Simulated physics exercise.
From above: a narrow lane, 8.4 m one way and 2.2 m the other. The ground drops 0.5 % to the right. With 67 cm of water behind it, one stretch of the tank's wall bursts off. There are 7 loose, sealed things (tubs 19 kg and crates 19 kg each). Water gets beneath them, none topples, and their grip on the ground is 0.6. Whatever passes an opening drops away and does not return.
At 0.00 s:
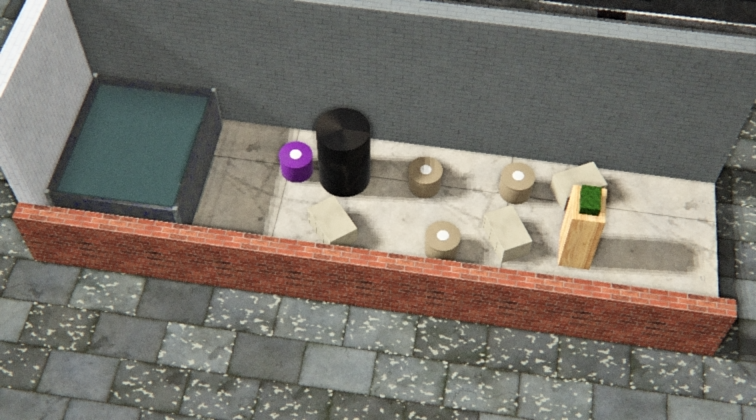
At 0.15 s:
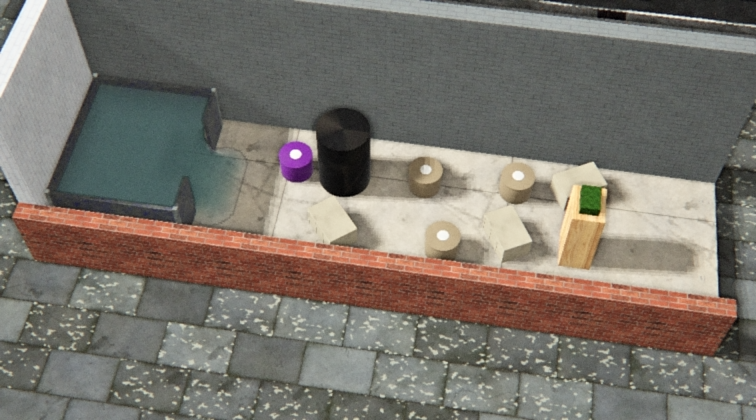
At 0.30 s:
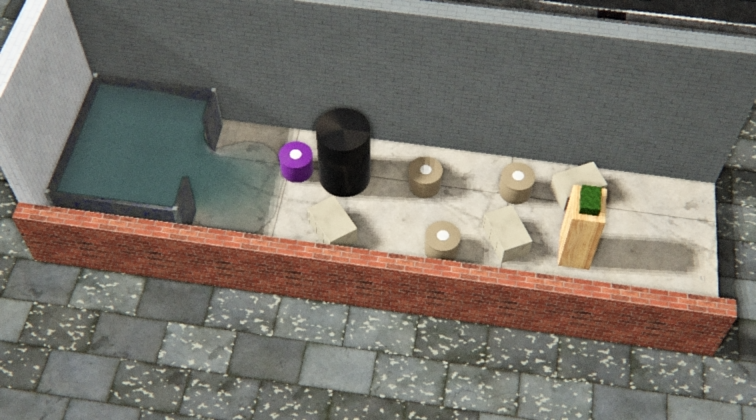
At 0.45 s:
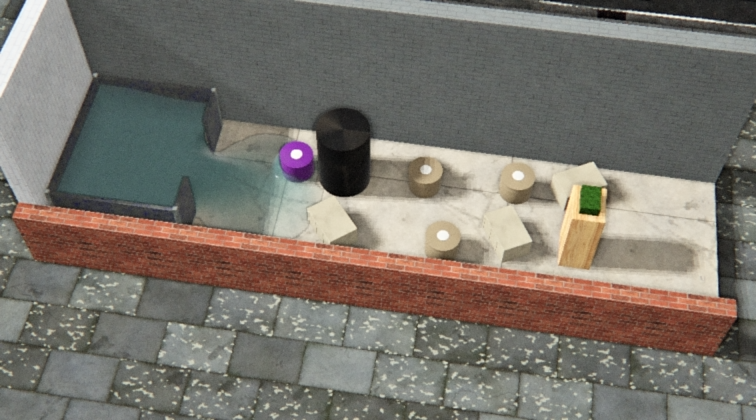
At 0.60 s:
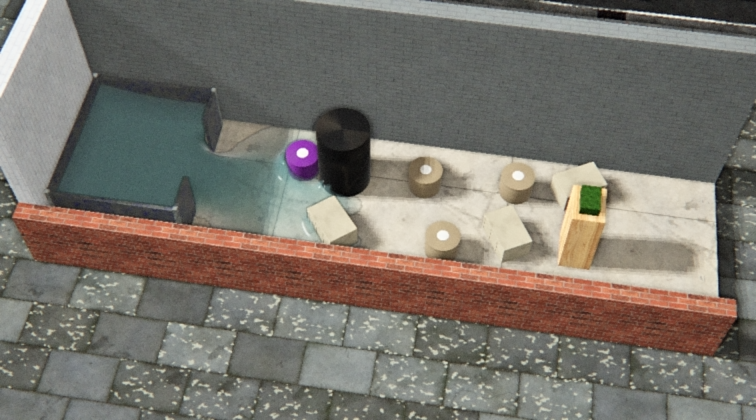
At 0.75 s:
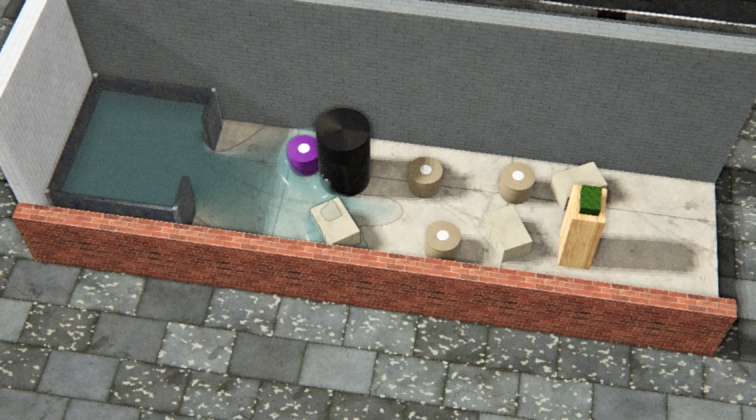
Water pours from the broken tank, spreads right across the lane, and nudges the purple tub slightly.
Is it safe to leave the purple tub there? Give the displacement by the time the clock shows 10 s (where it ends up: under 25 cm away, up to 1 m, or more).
Purple tub slides a little.
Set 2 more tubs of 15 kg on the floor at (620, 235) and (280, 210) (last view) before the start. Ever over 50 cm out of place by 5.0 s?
In turn: Less, over.
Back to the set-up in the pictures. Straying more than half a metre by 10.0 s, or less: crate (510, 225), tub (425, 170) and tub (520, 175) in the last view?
In turn: More, under, over.
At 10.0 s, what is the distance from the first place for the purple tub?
Roughly 60 cm.
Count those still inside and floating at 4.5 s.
I count 2.
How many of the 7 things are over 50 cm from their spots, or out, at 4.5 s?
By then 6.
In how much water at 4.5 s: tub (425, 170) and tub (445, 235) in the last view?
About 7 and 15 cm.
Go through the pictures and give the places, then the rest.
In the first frame, the purple tub at (296, 155), on the bottom; 2.9 m2 under water; 0 of 7 have shifted.
In the second frame, the purple tub at (296, 155), on the bottom; water covers 3.5 m2; 0 of 7 have shifted.
In the third frame, the purple tub at (296, 155) rests on the ground; water covers 4.3 m2; 0 of 7 have shifted.
In the fourth frame, the purple tub at (296, 155), on the bottom; water covers 5.1 m2; 0 of 7 have shifted.
In the fifth frame, the purple tub at (302, 153) rests on the ground, 9 cm from its start; 5.9 m2 under water; 1 of 7 have shifted.
In the sixth frame, the purple tub at (304, 149) rests on the ground, 14 cm from its start; 6.6 m2 under water; 1 of 7 have shifted.
After 2.0 s the purple tub is near (327, 126), 0.6 m from its start, afloat; 0 of 7 are out; 2 afloat.
After 4.5 s the purple tub is near (327, 130), 0.6 m from its start, aground; 0 of 7 are out; 2 afloat.
After 7.0 s the purple tub is near (327, 130), 0.6 m from its start, aground; 2 of 7 are out; 1 afloat.
After 10.0 s the purple tub is near (327, 130), 0.6 m from its start, aground; 2 of 7 are out; 0 afloat.
